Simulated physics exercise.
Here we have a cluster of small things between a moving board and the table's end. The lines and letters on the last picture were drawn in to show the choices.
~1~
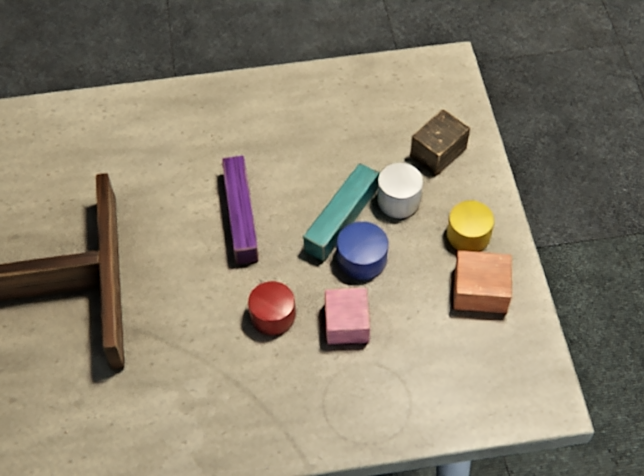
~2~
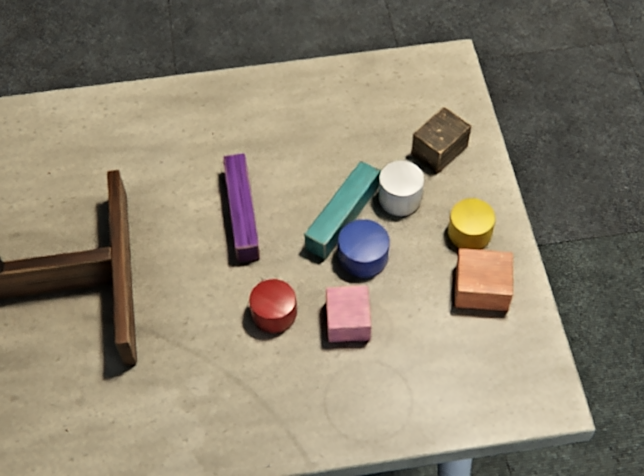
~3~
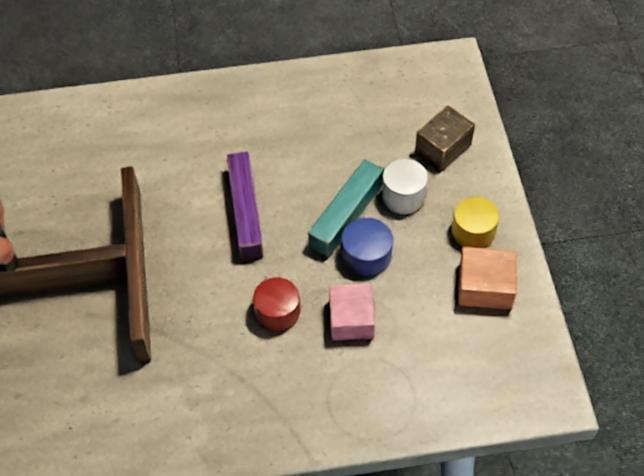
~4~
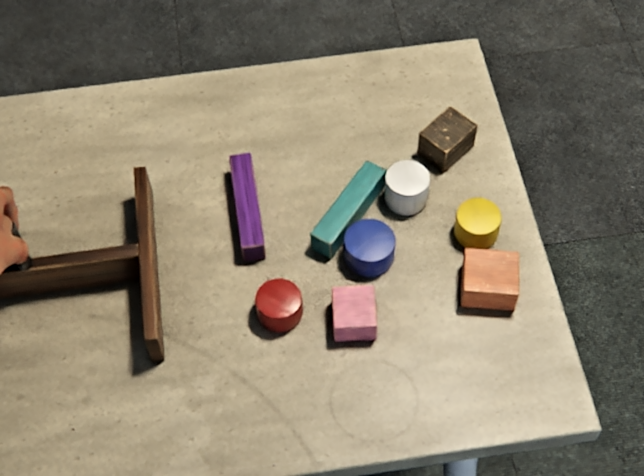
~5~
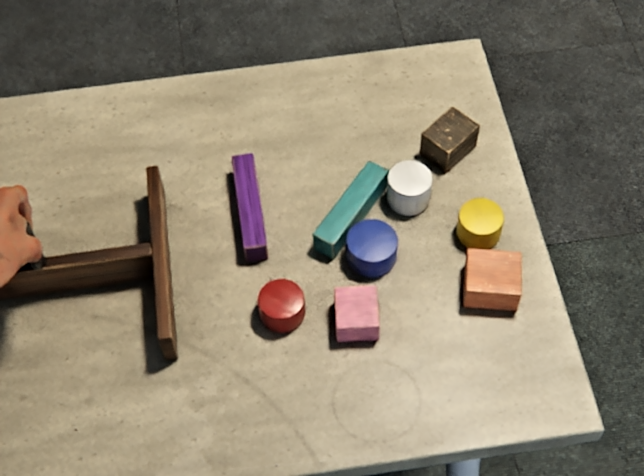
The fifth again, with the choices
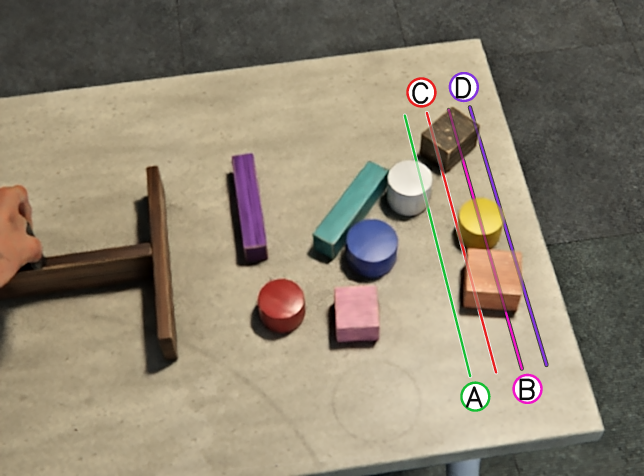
A hand came into view at the left, holding a wooden T-shaped board that slid slowly right across the table toward a purple bar and a cluster of small colored blocks and tins, which stayed put.
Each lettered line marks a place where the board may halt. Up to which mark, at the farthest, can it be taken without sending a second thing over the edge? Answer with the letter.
The farthest such stop is C.
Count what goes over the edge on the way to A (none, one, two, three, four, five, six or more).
The count is none.
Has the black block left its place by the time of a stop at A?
Yes.
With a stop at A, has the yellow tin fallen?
No.
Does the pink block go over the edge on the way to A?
By then, no.
On the copy, A at (435, 235); B at (482, 229); C at (459, 232); D at (505, 225).
On C. First, board (266, 232); red tin (306, 302); purple stick (279, 202).
Then, board (373, 218); white tin (439, 184); blue tin (447, 248).
Finally, board (456, 207); white tin (516, 168); yellow tin (527, 205); none fallen.
By contrast, A is within the limit but short; B drops four; D drops five.
